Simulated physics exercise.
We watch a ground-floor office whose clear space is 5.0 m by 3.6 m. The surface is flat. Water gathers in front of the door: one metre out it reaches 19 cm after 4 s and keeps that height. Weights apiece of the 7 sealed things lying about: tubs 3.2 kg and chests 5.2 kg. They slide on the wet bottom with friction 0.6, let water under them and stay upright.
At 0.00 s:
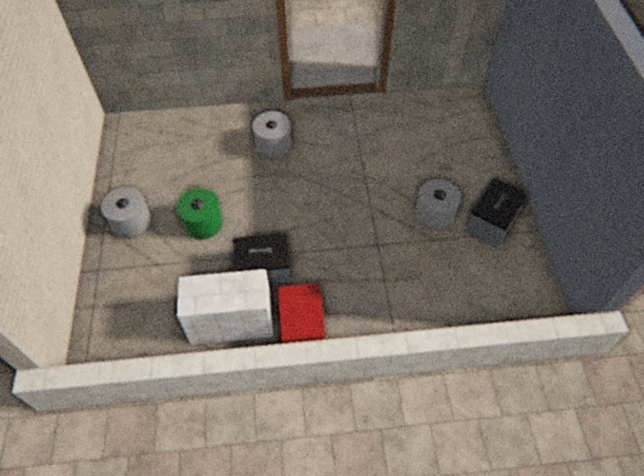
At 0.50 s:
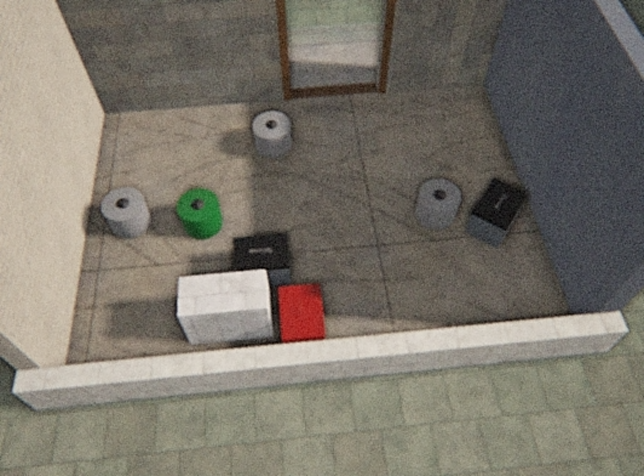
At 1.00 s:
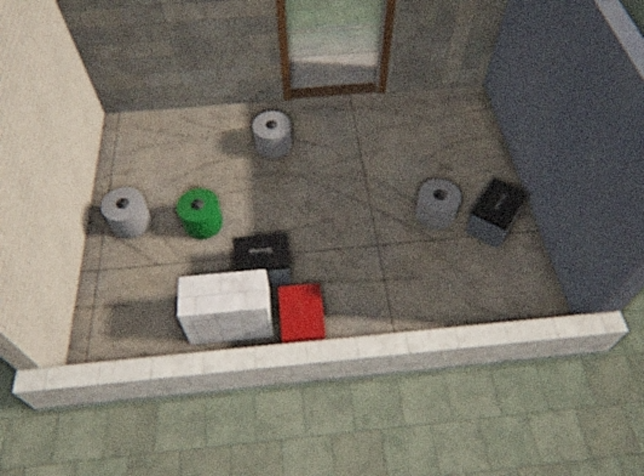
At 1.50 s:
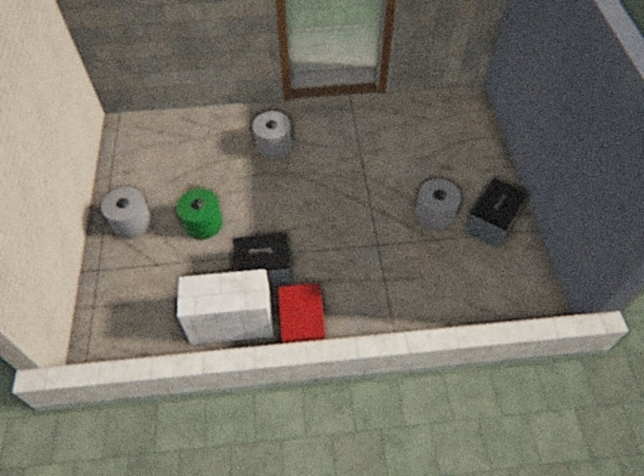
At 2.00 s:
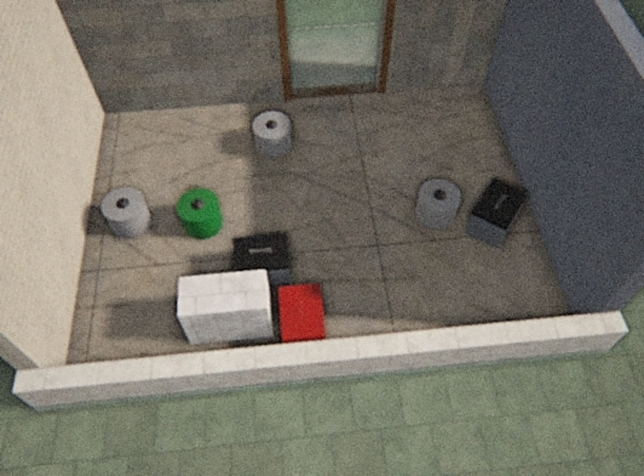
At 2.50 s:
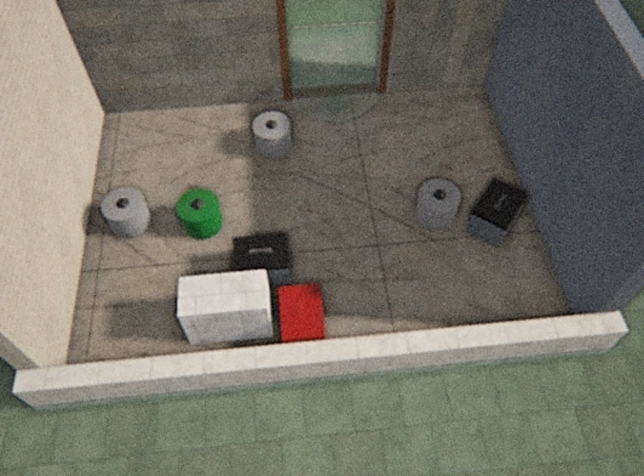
Greenish water spread over the paving outside and rose behind the glass door, then a little seeped in at its foot, while the tubs and boxes inside the room stayed still.
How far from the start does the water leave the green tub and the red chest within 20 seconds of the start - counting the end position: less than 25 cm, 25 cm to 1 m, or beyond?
The green tub is nudged along, the red chest stays put.
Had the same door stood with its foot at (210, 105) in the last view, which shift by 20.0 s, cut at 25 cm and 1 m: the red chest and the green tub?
In that case the red chest gets carried off, the green tub gets carried off.
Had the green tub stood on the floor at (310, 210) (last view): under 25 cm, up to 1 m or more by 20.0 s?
It gets carried off.
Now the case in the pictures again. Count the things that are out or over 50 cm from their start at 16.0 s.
By then 5.
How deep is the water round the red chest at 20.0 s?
Roughly 16 cm.
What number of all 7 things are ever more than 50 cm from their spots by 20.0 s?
6 of them.
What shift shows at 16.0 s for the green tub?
Roughly 80 cm by then.
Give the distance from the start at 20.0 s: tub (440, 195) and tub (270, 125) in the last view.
In that order: 150 cm, 140 cm.
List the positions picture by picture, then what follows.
The green tub at (198, 205) rests on the ground; the red chest at (301, 311), on the bottom; 0.0 m2 under water; 0 of 7 have shifted, in the first picture.
The green tub at (198, 205), on the bottom; the red chest at (301, 311), on the bottom; 0.0 m2 under water; 0 of 7 have shifted, in the second picture.
The green tub at (198, 205) rests on the ground; the red chest at (301, 311), on the bottom; 0.0 m2 under water; 0 of 7 have shifted, in the third picture.
The green tub at (198, 205) rests on the ground; the red chest at (301, 311) rests on the ground; water covers 0.0 m2; 0 of 7 have shifted, in the fourth picture.
The green tub at (198, 205), on the bottom; the red chest at (301, 311), on the bottom; water covers 0.0 m2; 0 of 7 have shifted, in the fifth picture.
The green tub at (198, 205), on the bottom; the red chest at (301, 311) rests on the ground; water covers 0.4 m2; 0 of 7 have shifted, in the sixth picture.
After 4.0 s the green tub is near (198, 205), 0.0 m from its start, aground; the red chest is near (301, 311), 0.0 m from its start, aground; 0 afloat.
After 9.0 s the green tub is near (120, 238), 0.9 m from its start, afloat; the red chest is near (291, 314), 0.1 m from its start, afloat; 5 afloat.
After 16.0 s the green tub is near (263, 167), 0.8 m from its start, afloat; the red chest is near (291, 311), 0.1 m from its start, afloat; 7 afloat.
After 20.0 s the green tub is near (186, 154), 0.7 m from its start, afloat; the red chest is near (291, 310), 0.1 m from its start, afloat; 7 afloat.
